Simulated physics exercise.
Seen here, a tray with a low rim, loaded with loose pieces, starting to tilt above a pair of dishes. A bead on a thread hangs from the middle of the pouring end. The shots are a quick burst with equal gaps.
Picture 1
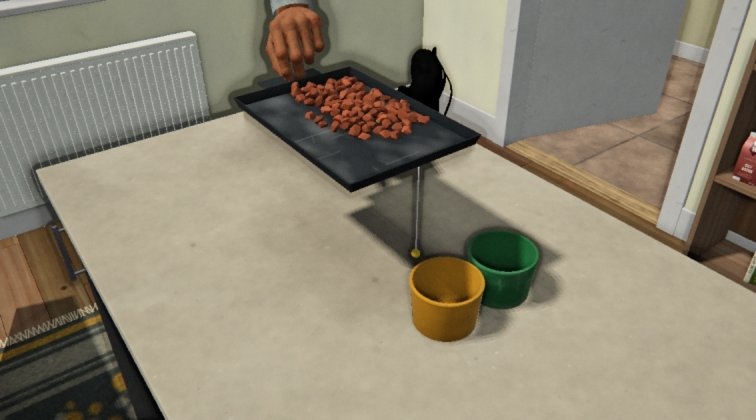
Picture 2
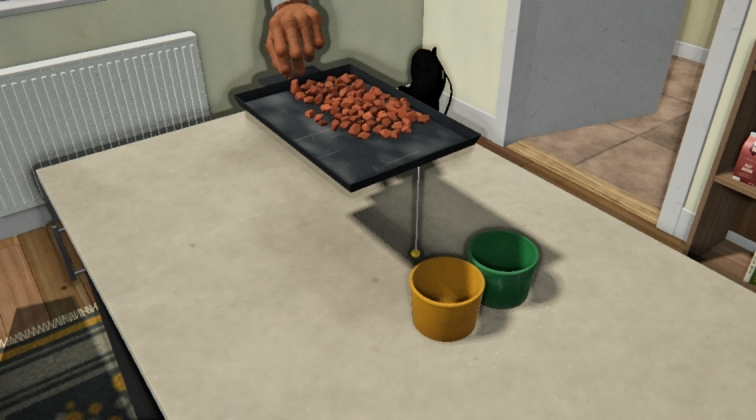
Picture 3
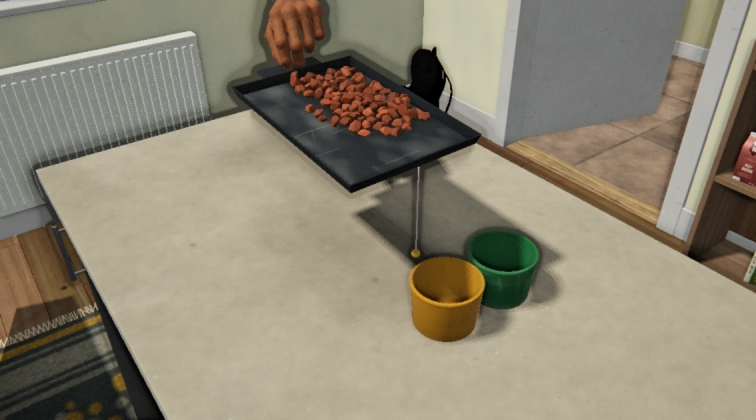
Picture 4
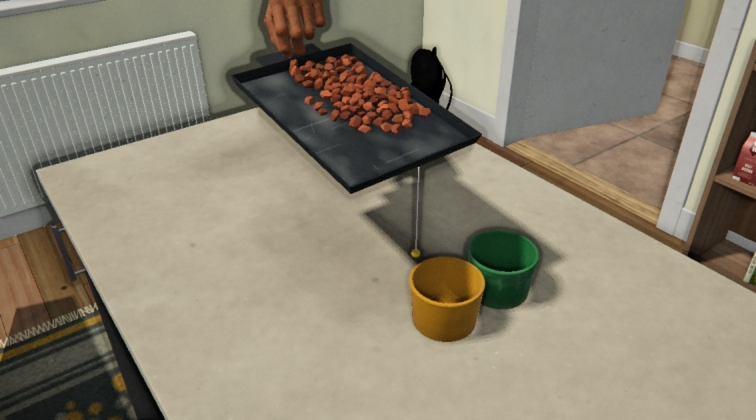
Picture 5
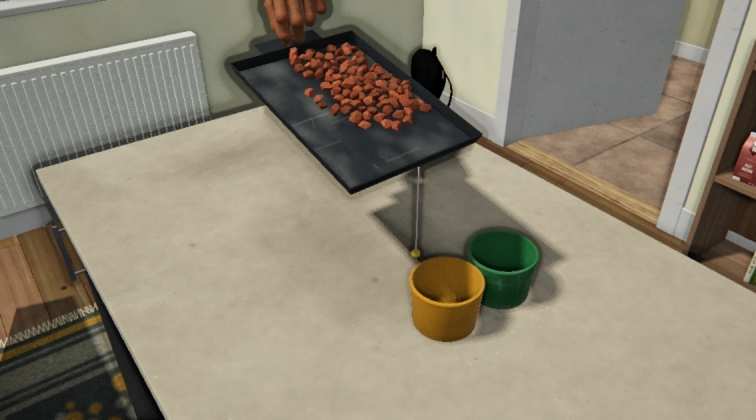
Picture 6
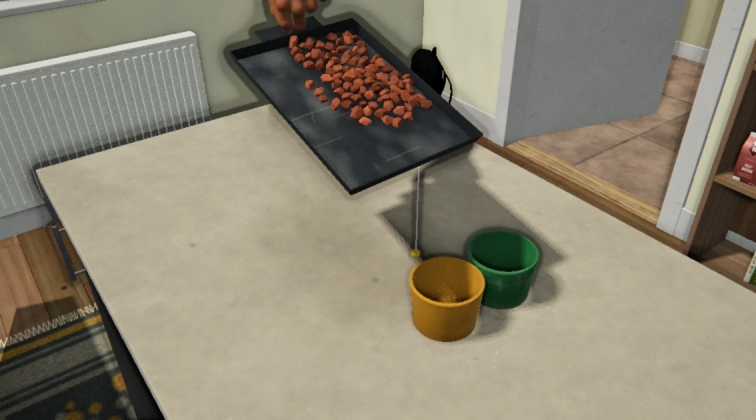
A dark tray of reddish-brown chunks tilts gradually as its hand-held far end rises above the table.
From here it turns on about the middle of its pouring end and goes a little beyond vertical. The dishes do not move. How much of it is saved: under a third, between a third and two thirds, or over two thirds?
The two hold from one third to two thirds of the load.
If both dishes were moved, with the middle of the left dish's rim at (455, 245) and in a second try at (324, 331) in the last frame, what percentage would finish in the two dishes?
Near 0 % and 40 %.
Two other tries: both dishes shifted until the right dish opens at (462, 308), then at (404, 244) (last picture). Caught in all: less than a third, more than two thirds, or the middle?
One: Under a third. Two: Less than a third.
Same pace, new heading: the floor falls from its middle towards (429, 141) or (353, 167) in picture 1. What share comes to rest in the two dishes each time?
About 40 and 0 per cent.
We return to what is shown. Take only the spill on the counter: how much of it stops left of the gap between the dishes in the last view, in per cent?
Some 90 per cent.
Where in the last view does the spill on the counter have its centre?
Roughly at (406, 380).
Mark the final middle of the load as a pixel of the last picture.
Near (430, 329).
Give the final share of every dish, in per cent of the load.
For the left dish some 40 %, for the right dish some 0 %.
Soon after the last picture, tray tipped steeply; most on the tray; a stray few in the left dish; about a quarter in the air.
A little later, tray tipped right over; a small part on the tray; about a quarter in the left dish; a stray few in the right dish; about half outside both; a small part in the air.
Later still, tray tipped past a quarter turn; about a third in the left dish; a stray few in the right dish; about half outside both.
At rest, tray tipped past a quarter turn; about a third in the left dish; a stray few in the right dish; about half outside both.
